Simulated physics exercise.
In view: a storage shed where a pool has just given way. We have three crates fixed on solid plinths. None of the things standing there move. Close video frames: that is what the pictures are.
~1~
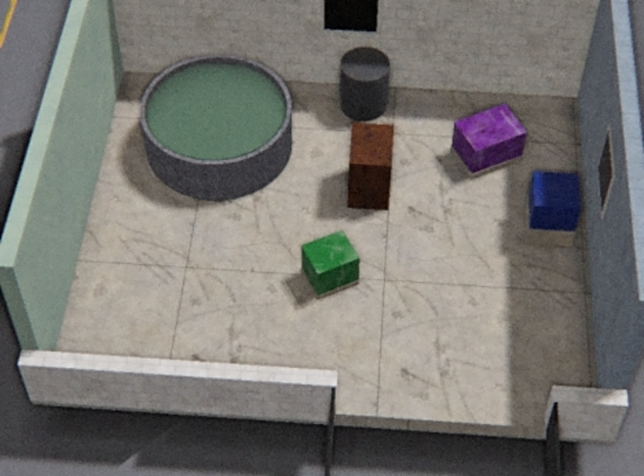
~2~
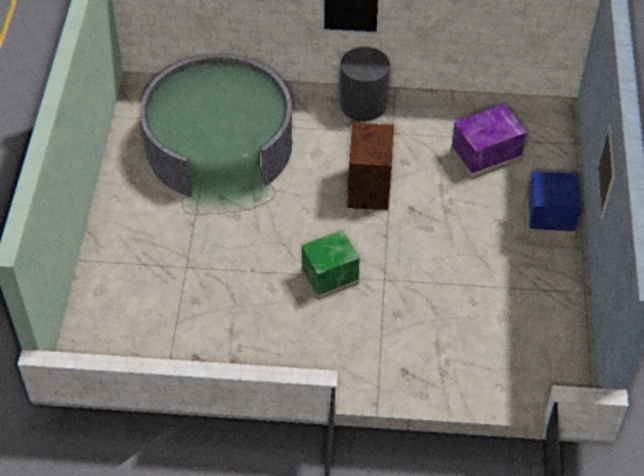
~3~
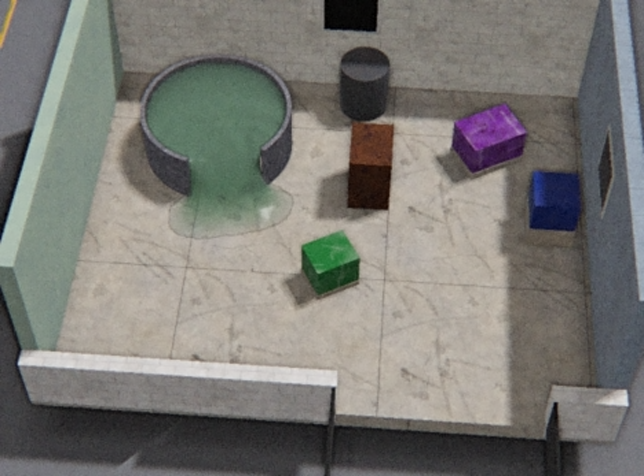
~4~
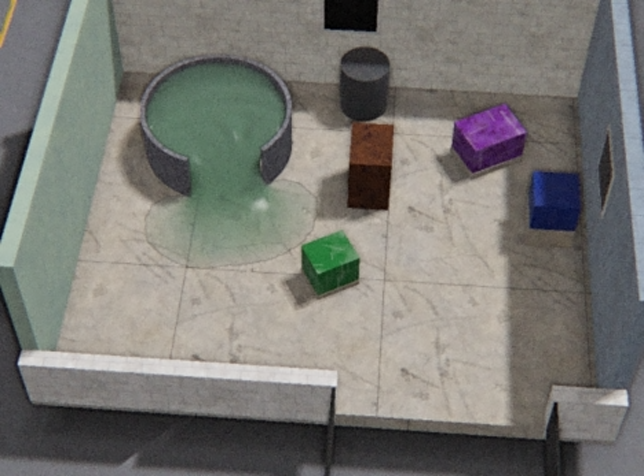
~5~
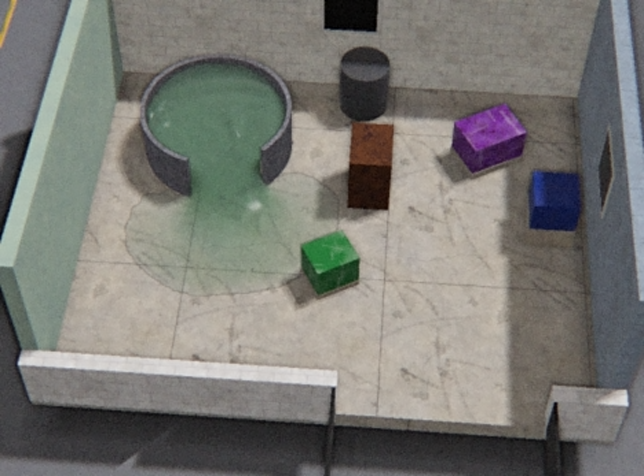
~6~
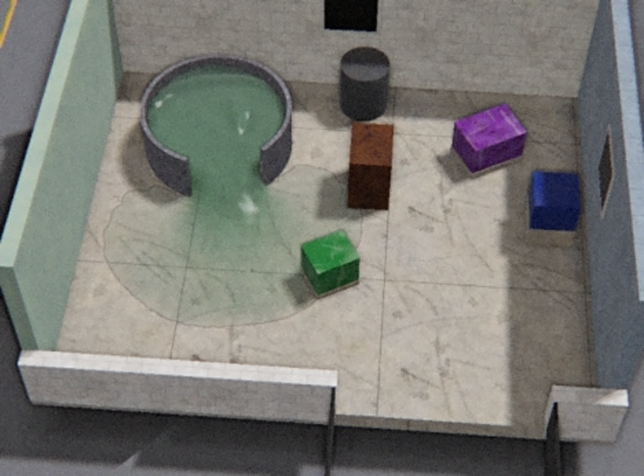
The footage shows a round tank of green water in a walled room opening at its front side, and the water pours through the gap and spreads across the tiled floor, reaching around a green block.
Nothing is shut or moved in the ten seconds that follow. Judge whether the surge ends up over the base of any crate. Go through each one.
The blue crate keeps dry. The purple crate keeps dry. The green crate gets wet.
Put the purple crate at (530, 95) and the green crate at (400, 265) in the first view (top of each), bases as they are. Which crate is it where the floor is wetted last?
The purple one.
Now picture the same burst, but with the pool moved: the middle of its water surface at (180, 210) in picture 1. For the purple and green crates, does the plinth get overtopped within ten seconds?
Purple untouched, green untouched.
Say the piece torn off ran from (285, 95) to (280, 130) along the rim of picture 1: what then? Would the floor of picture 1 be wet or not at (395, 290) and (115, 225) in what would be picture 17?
Note, points in order: Soaked; unreached.
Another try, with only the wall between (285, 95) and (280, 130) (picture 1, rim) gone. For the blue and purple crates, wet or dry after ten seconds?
Note - blue remains untouched, purple goes wet.
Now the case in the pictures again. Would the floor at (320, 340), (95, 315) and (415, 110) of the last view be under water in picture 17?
First spot swamped, second spot swamped, third spot clear.
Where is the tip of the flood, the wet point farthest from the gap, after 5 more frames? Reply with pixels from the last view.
Best guess: Near (367, 400).
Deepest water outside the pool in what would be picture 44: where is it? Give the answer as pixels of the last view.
Check roughly (124, 74).
A moment on, water covers 35 % of the floor; the blue crate not reached, the purple crate not reached, the green crate water round its plinth.
Next, water covers 45 % of the floor; the blue crate not reached, the purple crate not reached, the green crate water round its plinth.
Then, water covers 60 % of the floor; the blue crate water round its plinth, the purple crate water round its plinth, the green crate water round its plinth.
Later, water covers 80 % of the floor; the blue crate water round its plinth, the purple crate water round its plinth, the green crate water round its plinth.
In the end, water covers 95 % of the floor; the blue crate stayed above the water, the purple crate stayed above the water, the green crate was topped.
